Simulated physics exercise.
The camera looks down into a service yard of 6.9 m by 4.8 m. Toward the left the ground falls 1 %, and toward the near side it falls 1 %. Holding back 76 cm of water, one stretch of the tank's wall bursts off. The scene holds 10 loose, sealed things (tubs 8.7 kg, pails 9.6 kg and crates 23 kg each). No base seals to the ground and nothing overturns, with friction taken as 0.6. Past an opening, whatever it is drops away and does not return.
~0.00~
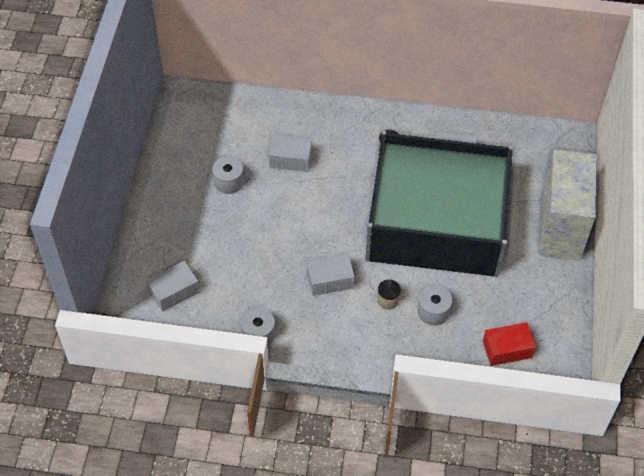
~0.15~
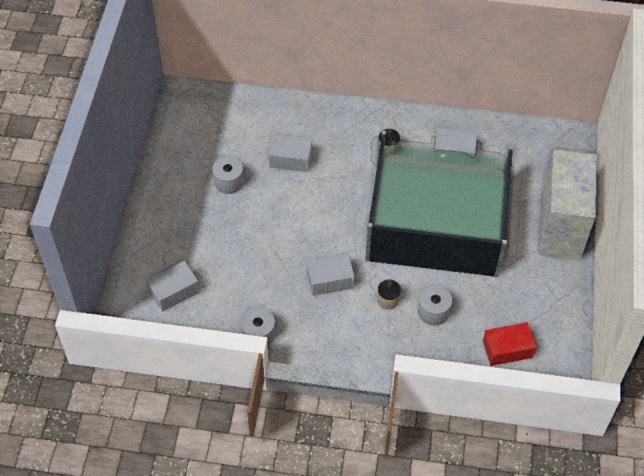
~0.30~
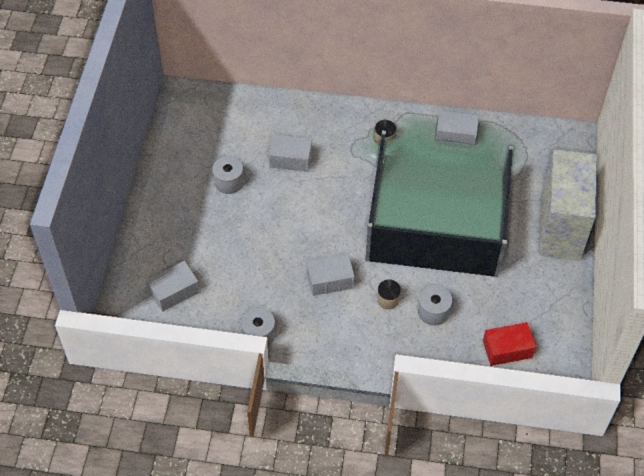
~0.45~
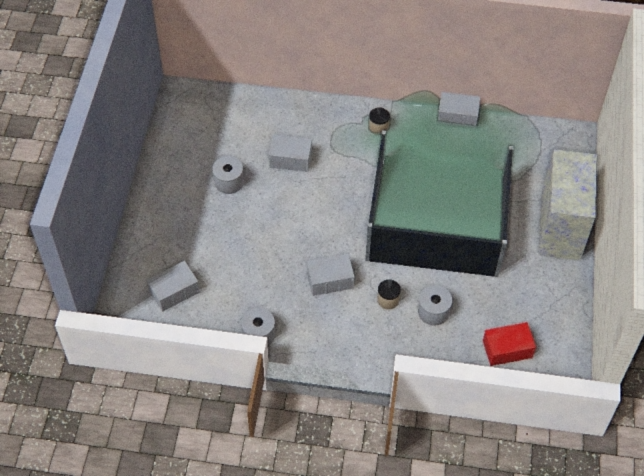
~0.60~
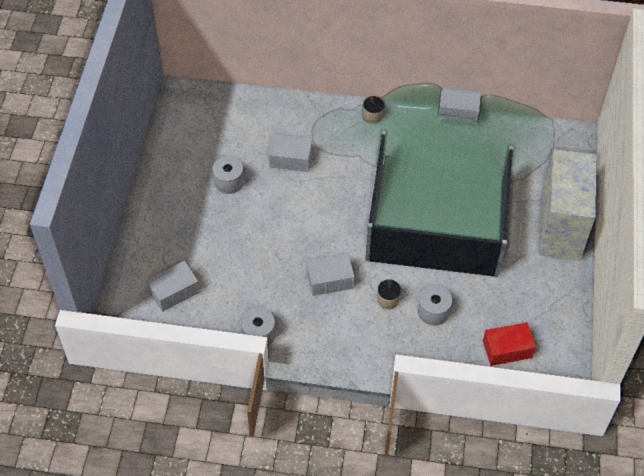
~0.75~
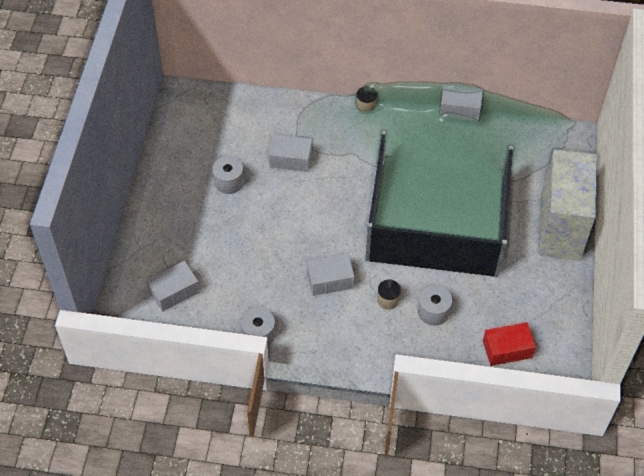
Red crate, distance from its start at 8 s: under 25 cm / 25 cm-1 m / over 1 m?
25 cm-1 m.
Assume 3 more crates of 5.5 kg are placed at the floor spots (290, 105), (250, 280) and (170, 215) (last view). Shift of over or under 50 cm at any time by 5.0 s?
So that's beyond the threshold, within the threshold and beyond the threshold, in that sequence.
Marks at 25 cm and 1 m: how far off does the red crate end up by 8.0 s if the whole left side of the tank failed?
In that scenario the red crate would have stayed in place.
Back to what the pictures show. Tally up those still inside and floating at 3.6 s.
1 at that moment.
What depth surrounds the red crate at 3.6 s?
Roughly 4 cm deep.
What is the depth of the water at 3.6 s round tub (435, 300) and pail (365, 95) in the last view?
Depths: Near 0 cm, then near 7 cm.
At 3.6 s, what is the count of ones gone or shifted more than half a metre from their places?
The count is 4.
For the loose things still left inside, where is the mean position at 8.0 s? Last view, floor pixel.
I'd put it close to (331, 284) in the last view.
After 1.6 s the red crate is near (511, 338), 0.0 m from its start, aground; 0 of 10 are out; 1 afloat.
After 3.6 s the red crate is near (511, 338), 0.0 m from its start, aground; 0 of 10 are out; 1 afloat.
After 5.6 s the red crate is near (498, 349), 0.2 m from its start, aground; 0 of 10 are out; 1 afloat.
After 8.0 s the red crate is near (465, 354), 0.7 m from its start, aground; 1 of 10 are out; 2 afloat.
